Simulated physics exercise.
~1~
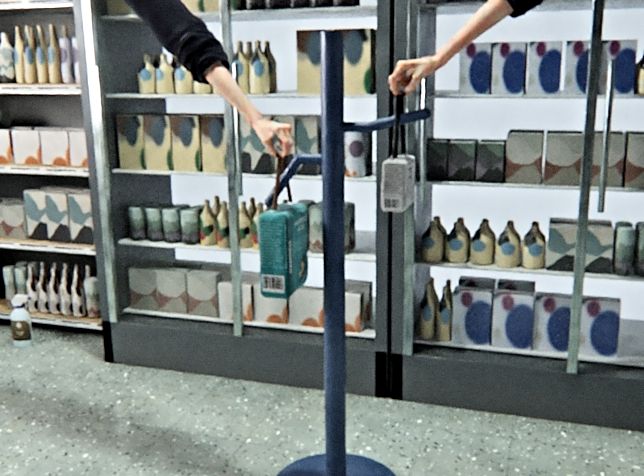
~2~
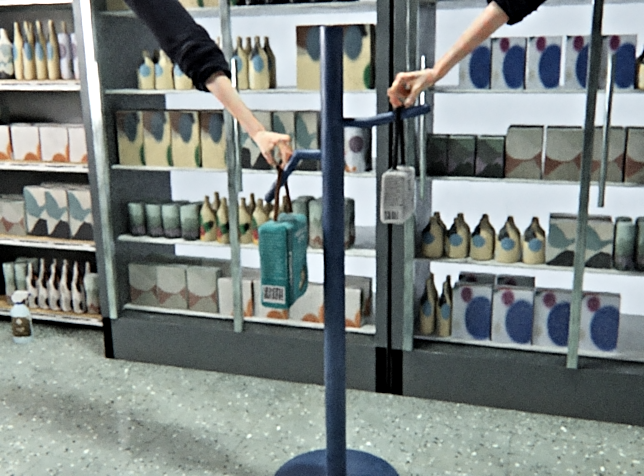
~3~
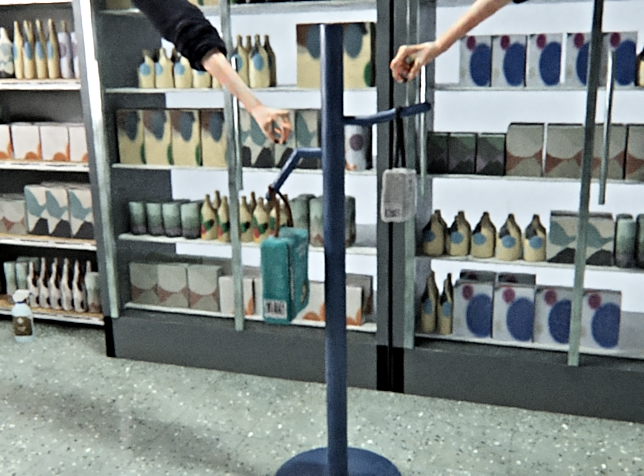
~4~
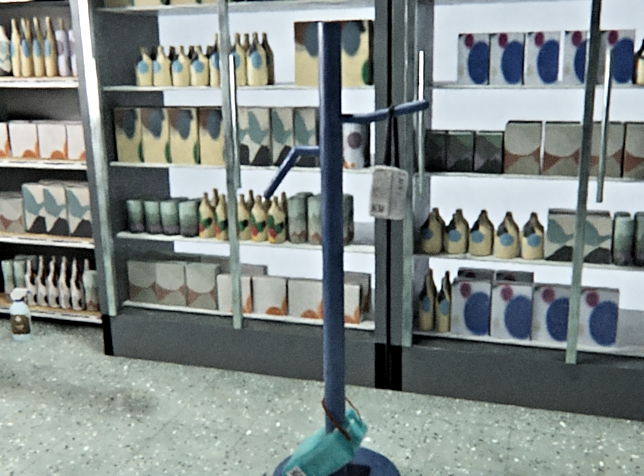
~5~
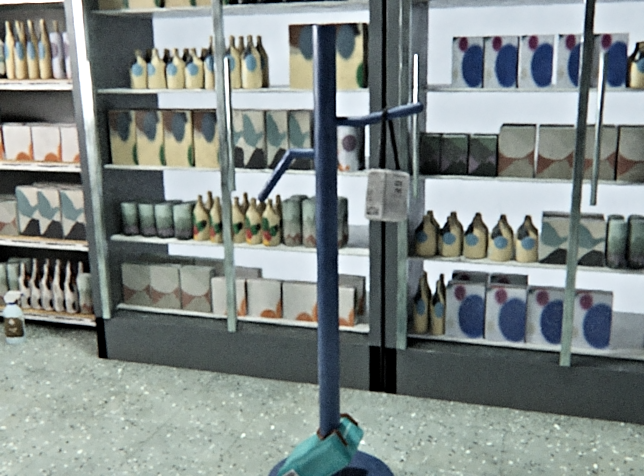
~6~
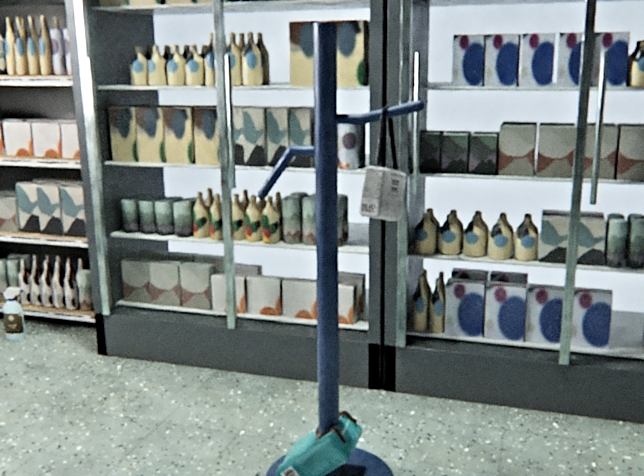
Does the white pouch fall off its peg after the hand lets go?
No, the white pouch stays hanging from the right peg by its loop, while the turquoise sack drops to the floor.
